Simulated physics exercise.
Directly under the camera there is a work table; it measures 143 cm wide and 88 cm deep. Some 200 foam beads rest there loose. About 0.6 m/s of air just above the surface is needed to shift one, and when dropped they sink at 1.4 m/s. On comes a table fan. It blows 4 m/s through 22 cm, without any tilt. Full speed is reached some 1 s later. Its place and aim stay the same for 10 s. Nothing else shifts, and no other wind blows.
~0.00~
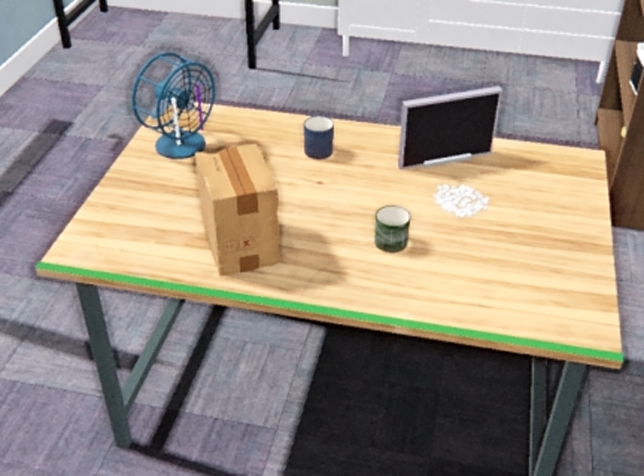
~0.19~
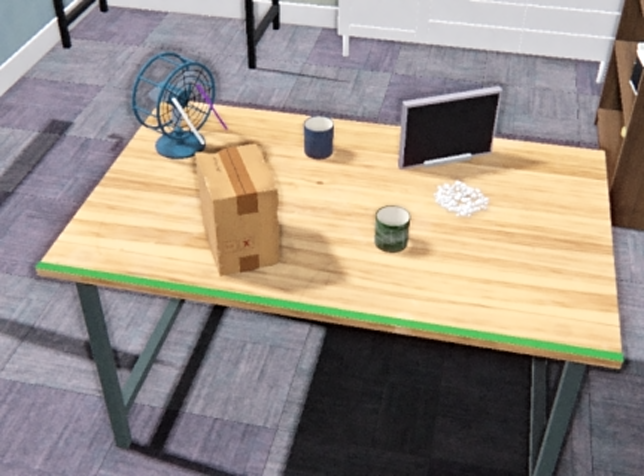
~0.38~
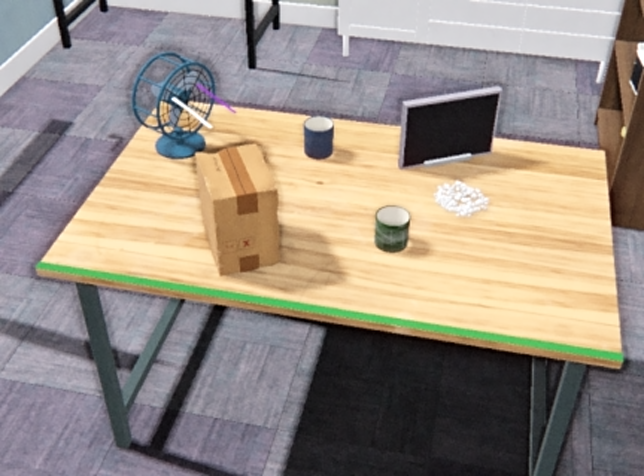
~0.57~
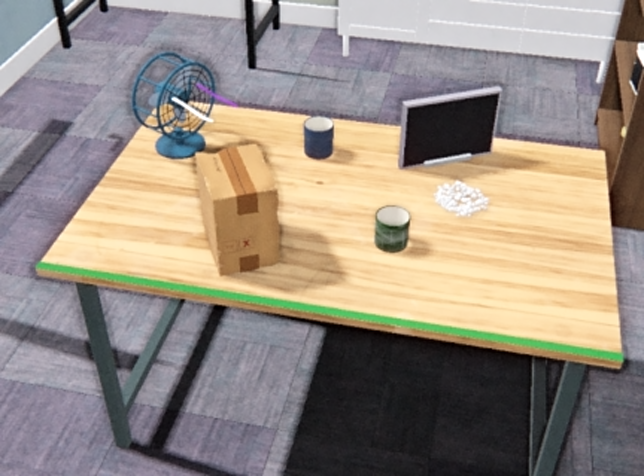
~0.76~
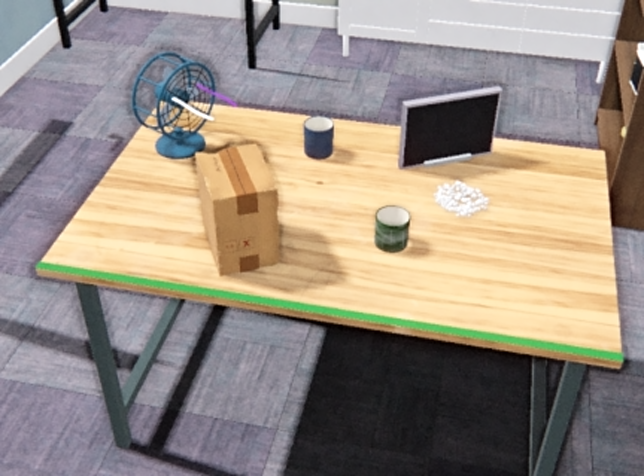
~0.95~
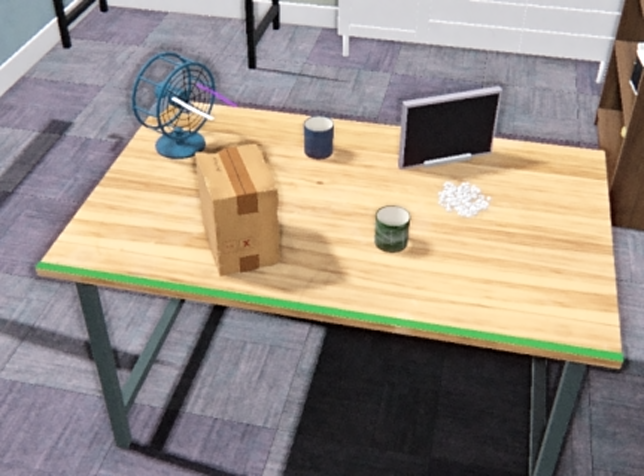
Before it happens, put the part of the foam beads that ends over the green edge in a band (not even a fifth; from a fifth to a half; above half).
Over the green edge: Below one fifth.
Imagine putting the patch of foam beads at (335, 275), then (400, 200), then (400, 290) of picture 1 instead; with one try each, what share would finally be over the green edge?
70 %, 0 %, 80 %.
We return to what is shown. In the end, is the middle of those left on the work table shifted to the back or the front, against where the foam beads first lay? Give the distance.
The middle ends up nearer the back side, around 15 cm off.
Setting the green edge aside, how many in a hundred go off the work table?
About 40 %.
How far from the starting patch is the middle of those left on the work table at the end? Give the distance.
Distance: Approx. 25 cm.
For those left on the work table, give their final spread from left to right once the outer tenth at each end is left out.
Looks like some 30 cm to me.
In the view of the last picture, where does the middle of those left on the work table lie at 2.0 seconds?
Approx. centre at (530, 184) px.
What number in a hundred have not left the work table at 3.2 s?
Estimate: Near 70 percent.
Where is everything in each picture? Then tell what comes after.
The middle of the foam beads is near (458, 201), none has stirred yet and the mouth of the table fan is at (175, 96), in the first picture.
The middle of the foam beads is near (458, 199), none has stirred yet and the green edge is centred on (312, 312), in the second picture.
The middle of the foam beads is near (458, 199), none has stirred yet, the top of a laptop is at (453, 95) and the top of a mug is at (393, 215), in the third picture.
The middle of the foam beads is near (458, 199) and none has stirred yet, in the fourth picture.
The middle of the foam beads is near (458, 199) and none has stirred yet, in the fifth picture.
The middle of the foam beads is near (462, 200), the farthest in sight from the table fan is at (489, 200) and about 15 % have left their places, in the sixth picture.
After 2.0 s, 0 % are over the green edge; the middle of those still in play is near (530, 184); 42 % have settled or left.
After 3.2 s, 0 % are over the green edge; the middle of those still in play is near (542, 185); 46 % have settled or left.
After 5.5 s, 0 % are over the green edge; the middle of those still in play is near (543, 185); 50 % have settled or left.
After 10.0 s, at the end, 0 % are over the green edge; the middle of those still in play is near (544, 185).
